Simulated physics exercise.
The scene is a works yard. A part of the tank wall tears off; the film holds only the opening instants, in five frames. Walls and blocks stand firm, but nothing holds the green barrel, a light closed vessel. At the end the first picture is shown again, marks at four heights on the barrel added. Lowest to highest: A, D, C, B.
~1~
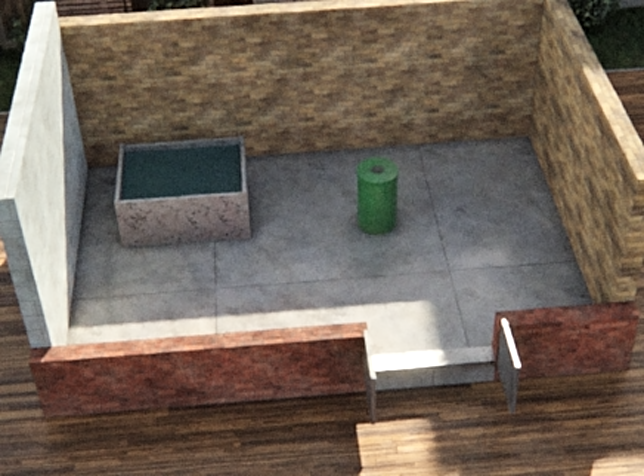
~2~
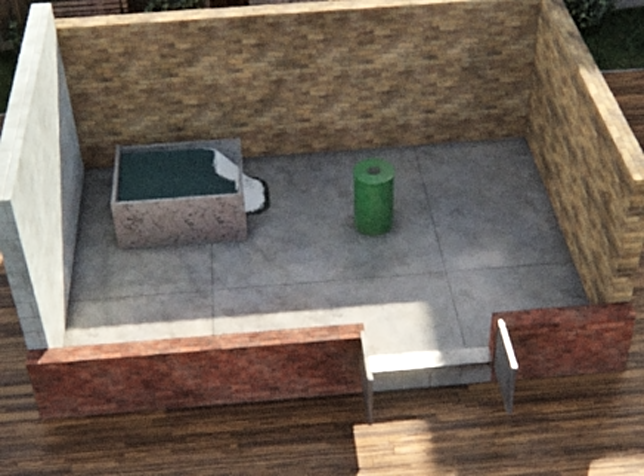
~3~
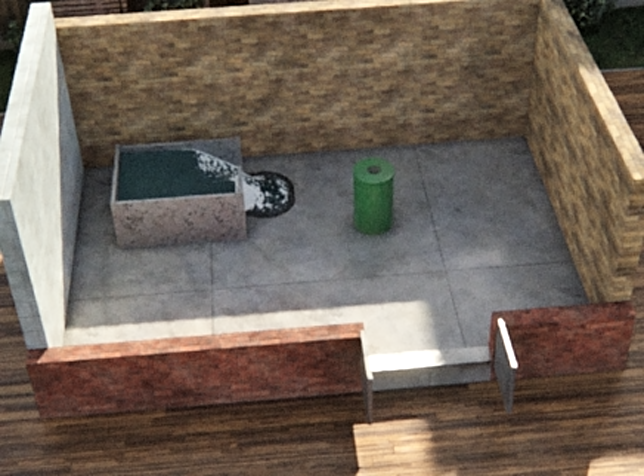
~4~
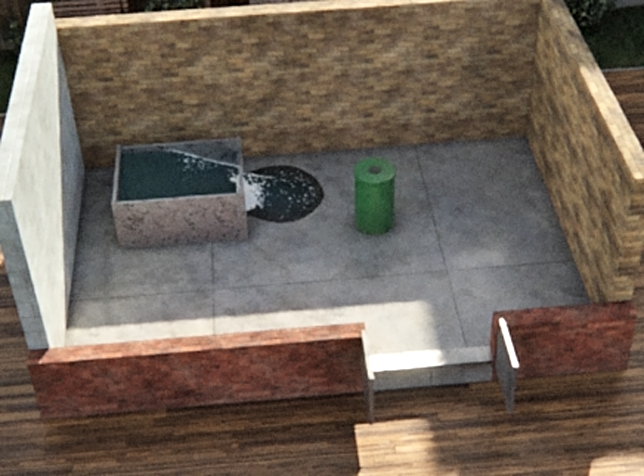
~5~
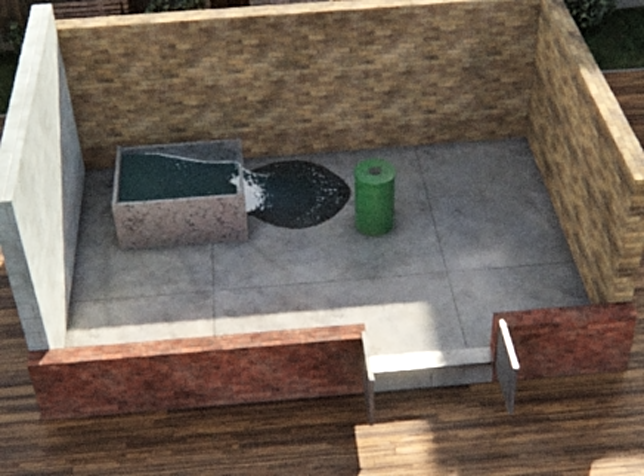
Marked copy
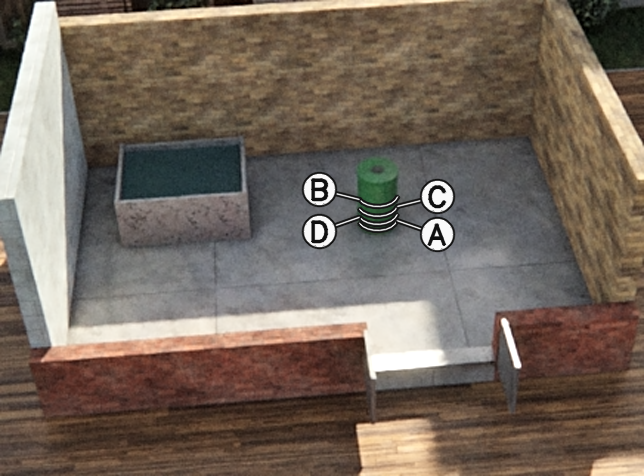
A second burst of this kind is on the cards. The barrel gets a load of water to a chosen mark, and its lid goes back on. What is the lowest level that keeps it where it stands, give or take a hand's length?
Take D.
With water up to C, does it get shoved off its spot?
No.
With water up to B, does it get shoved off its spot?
No, that is safe.
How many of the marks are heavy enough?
Three of them.
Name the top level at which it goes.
A it is.
In white, A at (379, 230); B at (380, 206); C at (380, 216); D at (380, 224); from the bottom up A, D, C, B.
If A is chosen, it is pushed about its own width away.
If B is chosen, it does not move.
If C is chosen, it does not move.
If D is chosen, it does not move.
